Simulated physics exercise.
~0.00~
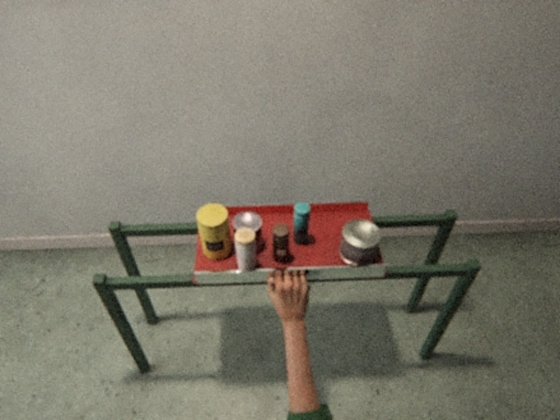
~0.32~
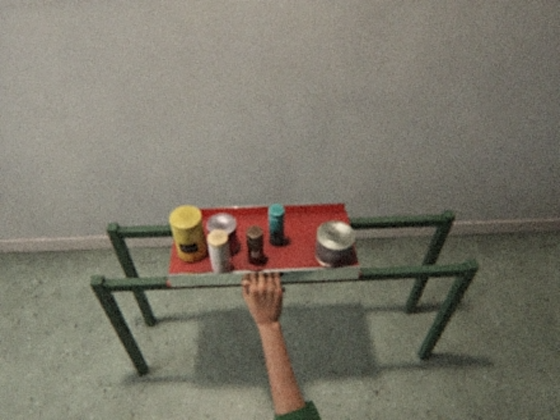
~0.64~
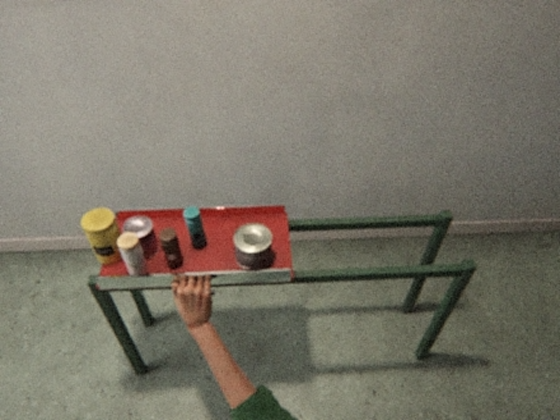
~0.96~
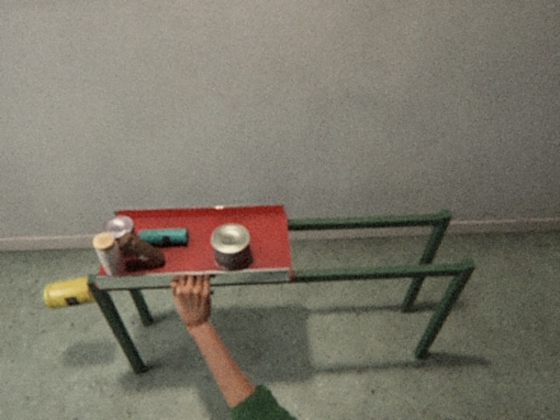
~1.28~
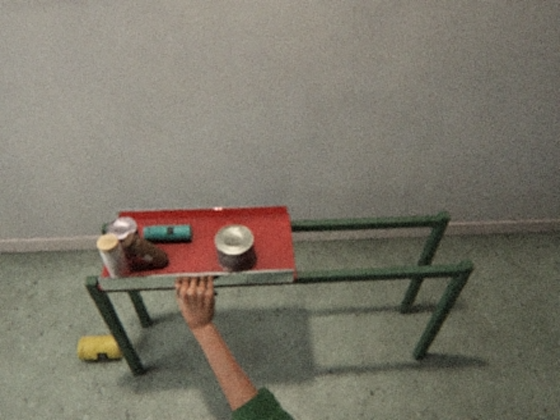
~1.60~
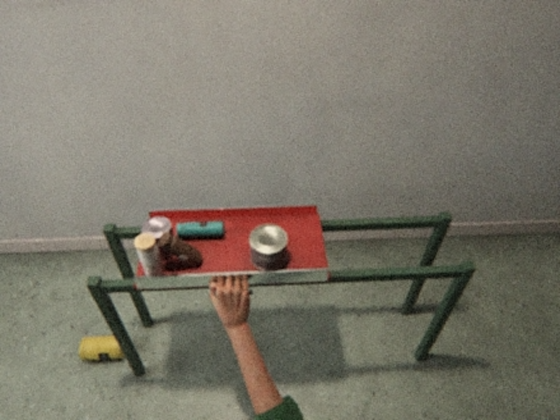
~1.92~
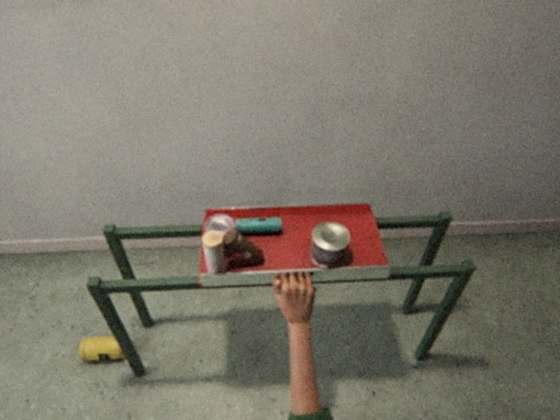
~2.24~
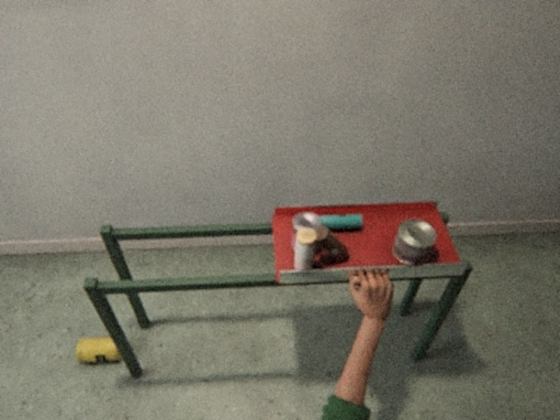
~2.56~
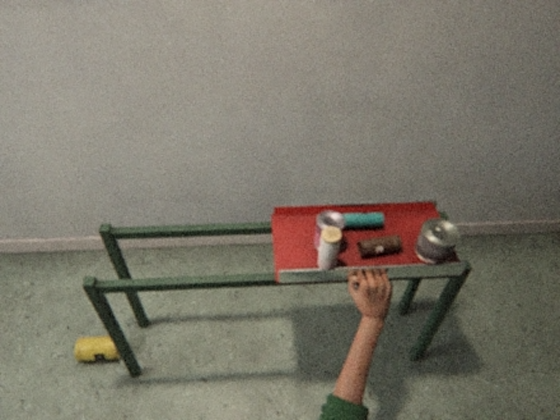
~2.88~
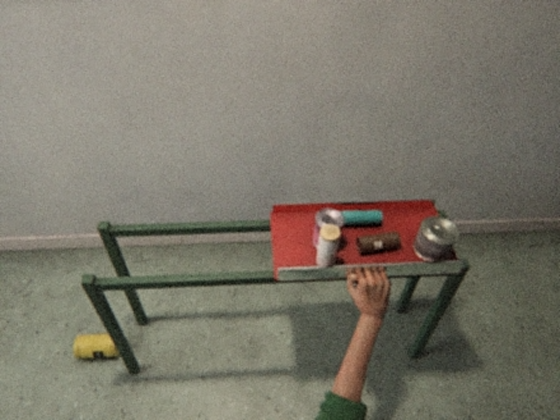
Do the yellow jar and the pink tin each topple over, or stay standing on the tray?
The yellow jar topples, going off the left end of the tray and ending up on the floor. The pink tin keeps standing on the tray.
